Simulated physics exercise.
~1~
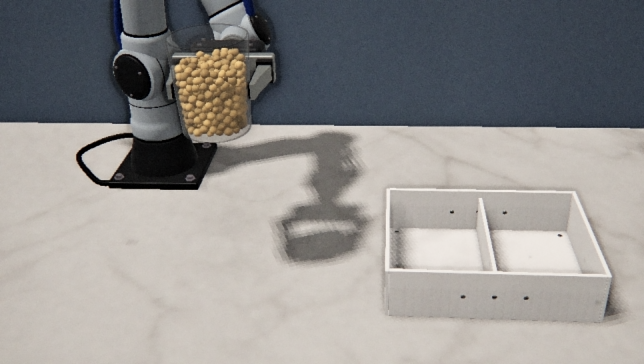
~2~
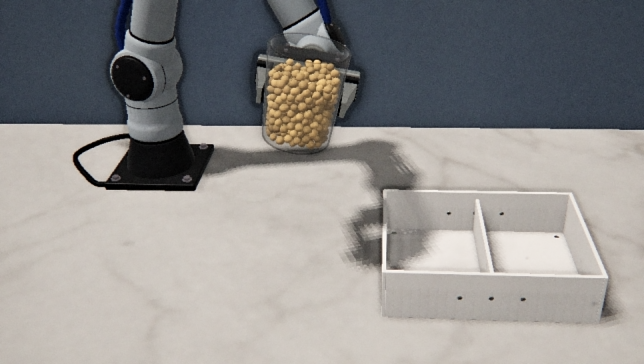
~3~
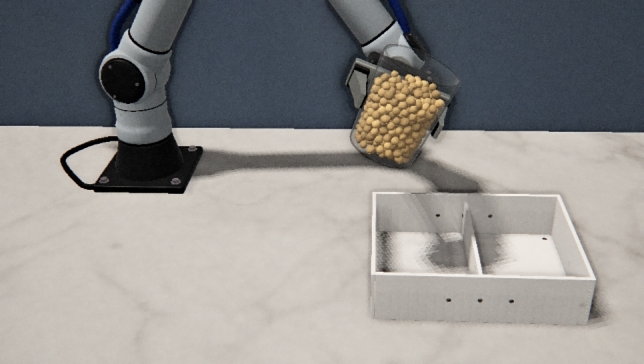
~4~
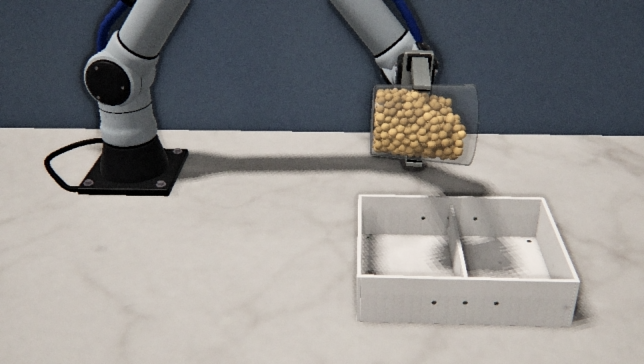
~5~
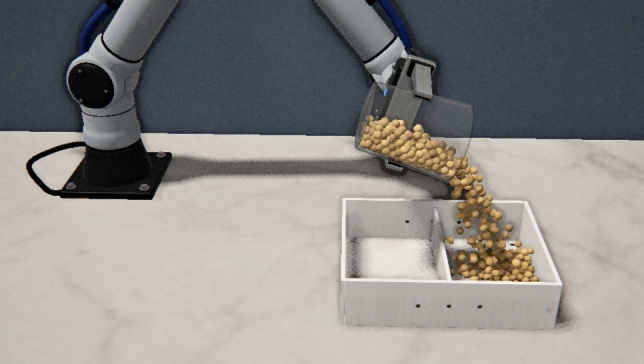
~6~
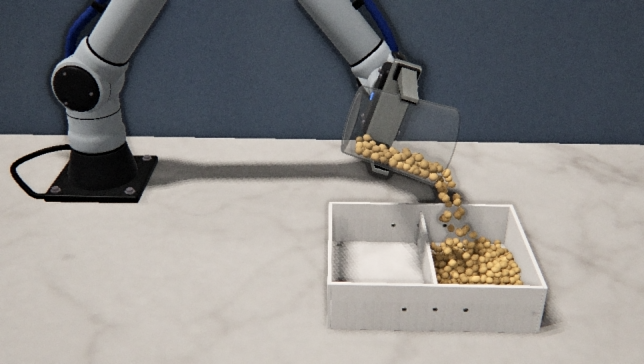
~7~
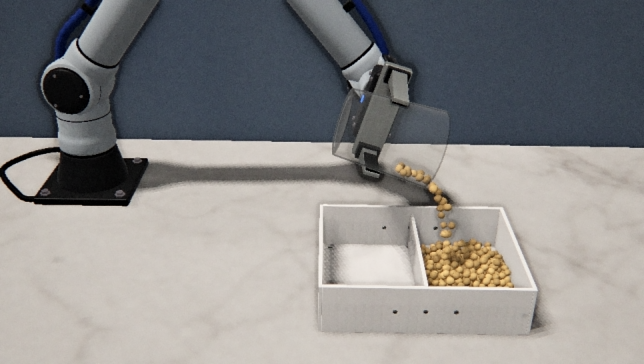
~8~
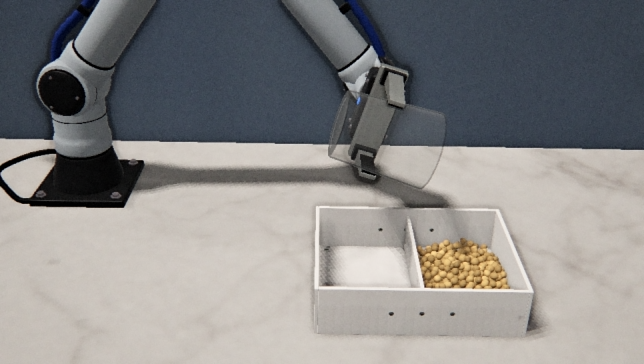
Robot arm carrying a clear beaker of chickpeas rightward, tipping it and emptying them all into a white box's right compartment.
